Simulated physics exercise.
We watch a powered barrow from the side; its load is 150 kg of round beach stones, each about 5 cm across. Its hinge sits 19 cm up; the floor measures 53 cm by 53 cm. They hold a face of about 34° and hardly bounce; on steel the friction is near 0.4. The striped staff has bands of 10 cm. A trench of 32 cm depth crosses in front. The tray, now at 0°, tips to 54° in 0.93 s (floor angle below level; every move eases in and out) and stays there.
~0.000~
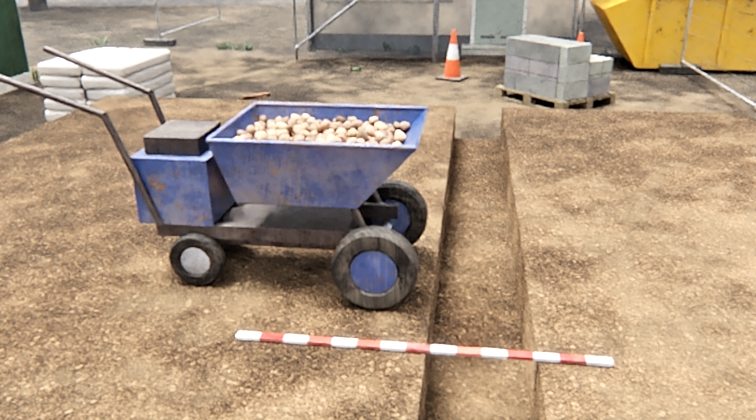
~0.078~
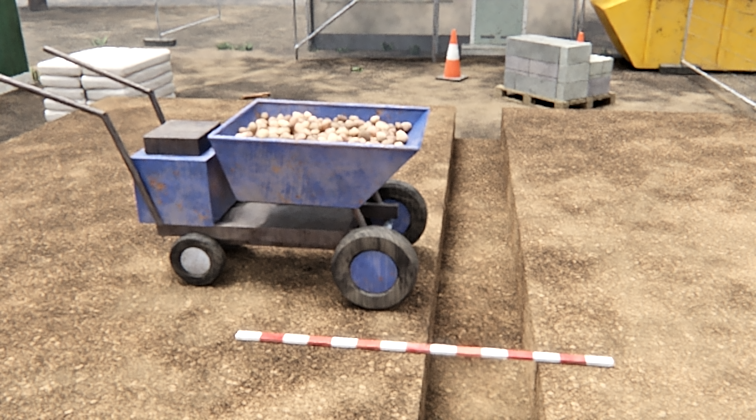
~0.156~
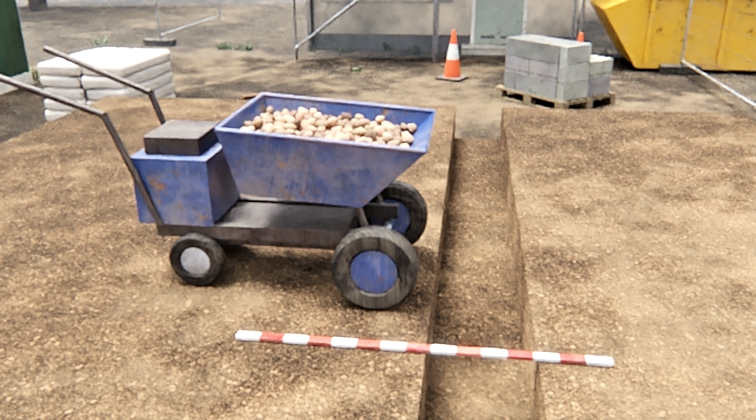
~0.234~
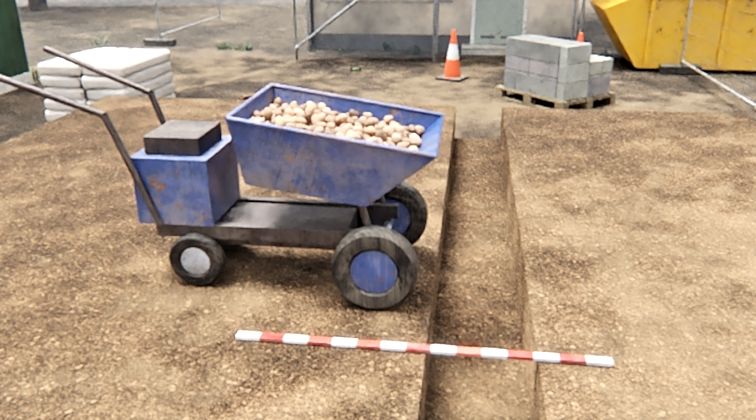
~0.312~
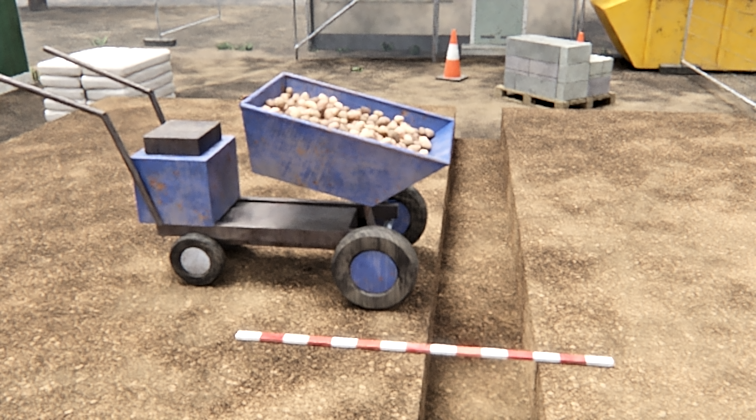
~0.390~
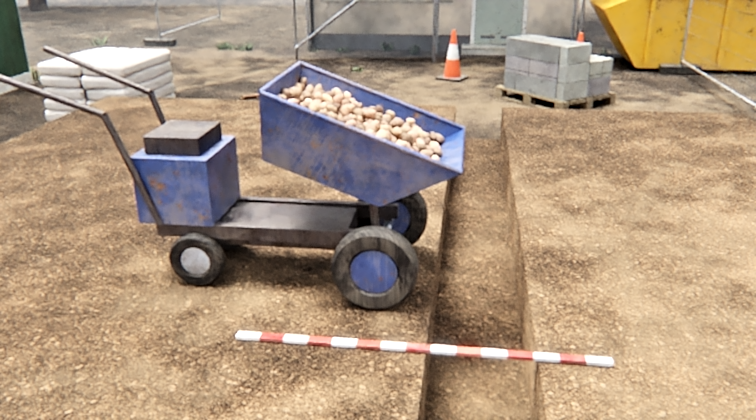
A blue powered barrow with black handles and a tray of round, pale stones stands side-on at the left edge of a narrow trench in brown ground, seen from slightly above. A red-and-white striped staff lies in front, with white sacks, an orange cone, grey blocks and a yellow skip behind. The tray tilts steadily down to the right, its rear rising, while the camera stays still.
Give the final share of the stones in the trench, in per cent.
Close to 28 in a hundred.
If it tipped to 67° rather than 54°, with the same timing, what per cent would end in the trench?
Then about 25 per cent.
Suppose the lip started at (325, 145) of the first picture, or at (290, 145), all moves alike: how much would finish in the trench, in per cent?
About 75 and 60 per cent.
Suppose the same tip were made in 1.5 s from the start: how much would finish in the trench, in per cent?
Then about 35 per cent.
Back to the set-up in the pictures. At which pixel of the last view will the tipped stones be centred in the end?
Around (558, 282).
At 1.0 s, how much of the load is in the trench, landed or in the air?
About 5 per cent by then.
After 0.7 s the floor is at 46°; 100 % in the tray; the foremost stones are at (480, 185).
After 1.0 s the floor is at 54°; 86 % in the tray, 6 % in the trench, 8 % past the trench; the foremost stones are at (566, 271).
After 1.4 s the floor is at 54°; 54 % in the tray, 6 % in the trench, 40 % past the trench; the foremost stones are at (669, 288).
After 3.3 s the floor is at 54°; 25 % in the tray, 28 % in the trench, 48 % past the trench; the foremost stones are past the picture's edge.
